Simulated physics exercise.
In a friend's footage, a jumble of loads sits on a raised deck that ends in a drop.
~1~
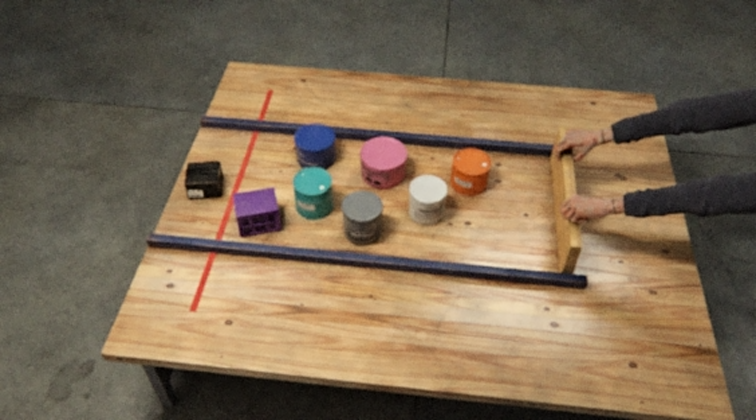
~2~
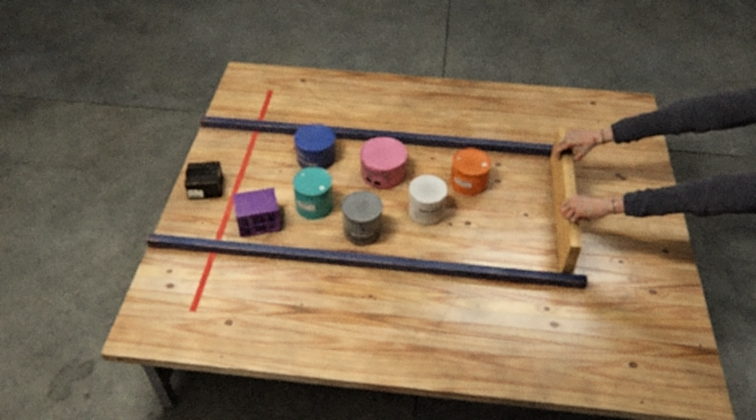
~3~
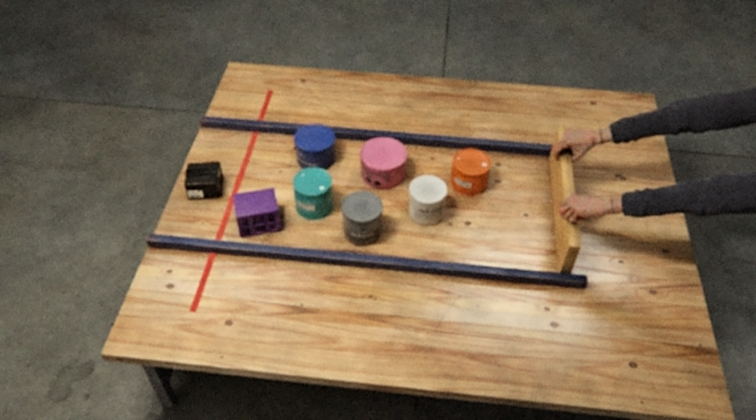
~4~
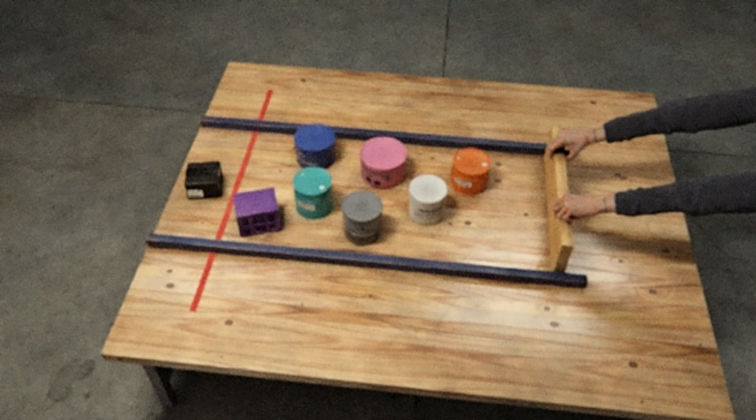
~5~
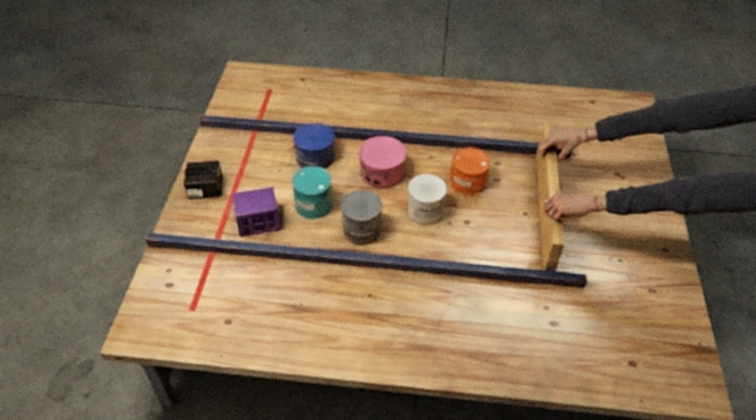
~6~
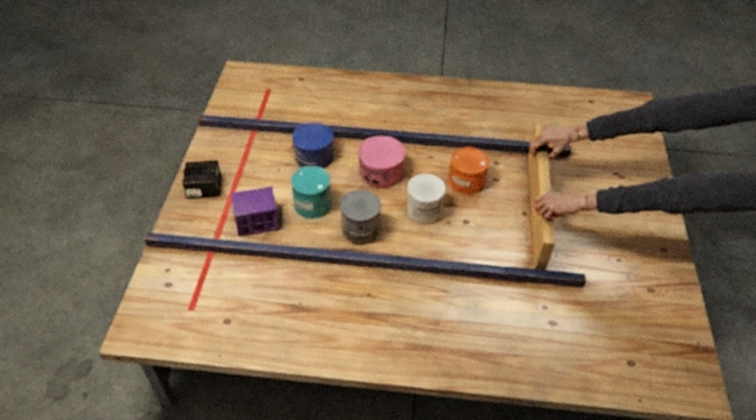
Two hands in dark sleeves hold a wooden plank upright across two dark rails on a wooden table, seen from above in a concrete-floored room. Between the rails sit blue, pink, orange, teal, grey and white pails and a purple crate, with a black box left of a red tape line. The hands slide the plank slightly left, while everything else stays practically still.
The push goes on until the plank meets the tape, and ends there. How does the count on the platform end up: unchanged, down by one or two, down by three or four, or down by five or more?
It ends down by one or two.
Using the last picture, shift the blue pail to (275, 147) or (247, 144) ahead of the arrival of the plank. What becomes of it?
First place: It drops down; second place: It drops down.
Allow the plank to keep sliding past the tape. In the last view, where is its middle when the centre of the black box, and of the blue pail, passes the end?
Around (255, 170) first and around (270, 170) second.
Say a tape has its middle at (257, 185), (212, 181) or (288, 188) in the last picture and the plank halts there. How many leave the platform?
Counts per try, in order: 1 / 5 / 0.
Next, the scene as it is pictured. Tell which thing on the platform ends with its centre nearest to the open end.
The pink pail is foremost.
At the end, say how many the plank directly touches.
The count is 3.
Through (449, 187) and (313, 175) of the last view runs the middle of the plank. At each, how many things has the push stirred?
At the first point the count is 1, at the second it's 7.
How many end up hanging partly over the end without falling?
That'd be 3.
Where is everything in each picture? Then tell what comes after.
Black box (204, 180); purple crate (257, 212); blue pail (316, 148); plank (565, 198); tape (238, 184), in the first picture.
Purple crate (257, 213); grey pail (362, 219), in the second picture.
Blue pail (316, 148); white pail (427, 201), in the third picture.
Black box (204, 180); pink pail (383, 163), in the fourth picture.
Purple crate (257, 212); plank (549, 195), in the fifth picture.
Black box (202, 179); purple crate (256, 211); blue pail (314, 147); plank (540, 194); tape (236, 183), in the sixth picture.
Soon after, none off yet; black box at rest near (202, 179); purple crate at rest near (256, 211); blue pail at rest near (314, 147).
Then, none off yet; black box at rest near (202, 179); purple crate at rest near (256, 211); blue pail moved about its own width near (277, 140).
Further on, none off yet; black box at rest near (202, 179); purple crate moved about its own width near (219, 217); blue pail moved well along near (212, 130).
By the end, the number that fall off is one or two; fallen, blue pail and black box.
